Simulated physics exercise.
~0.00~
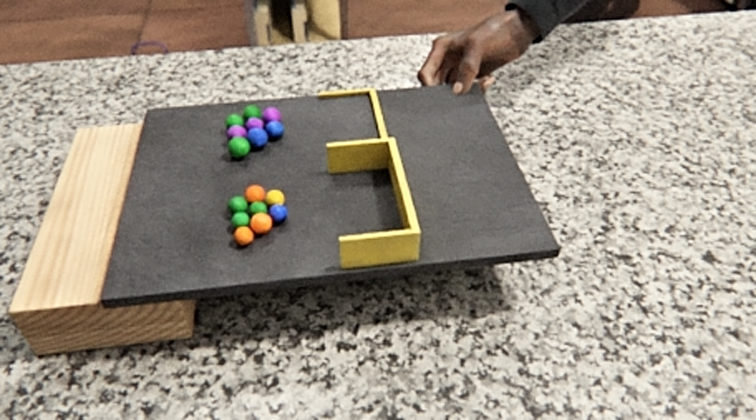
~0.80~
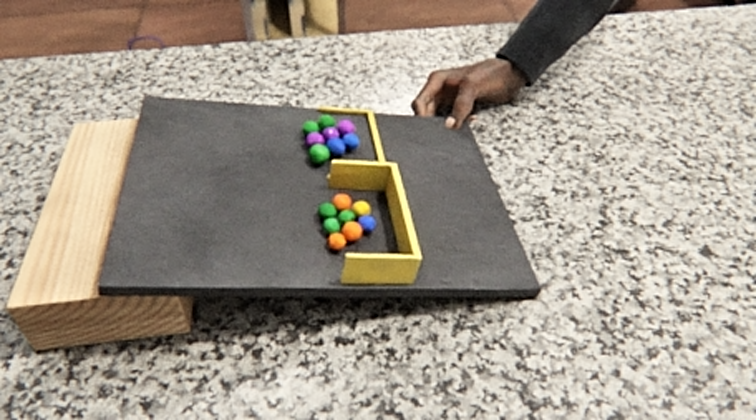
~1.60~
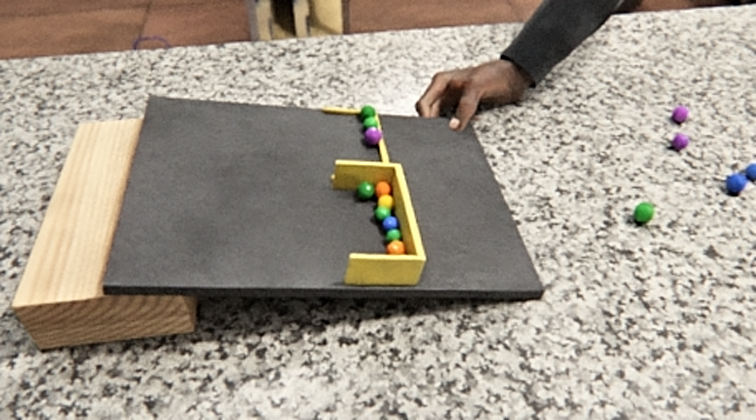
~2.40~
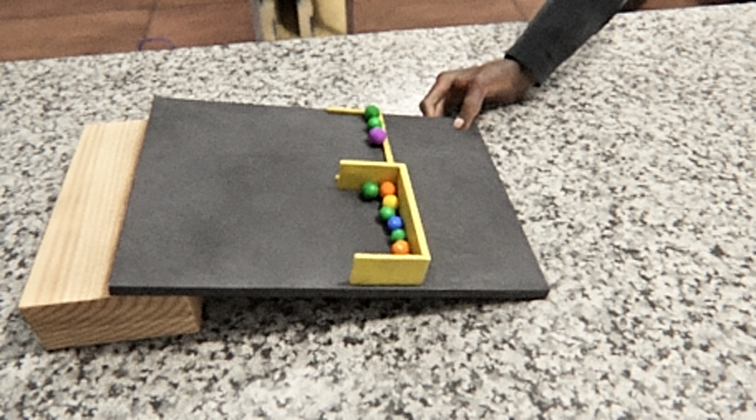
On a speckled counter, a hand tilting a board as colored balls roll right, one barrier holding its group, the other losing most.
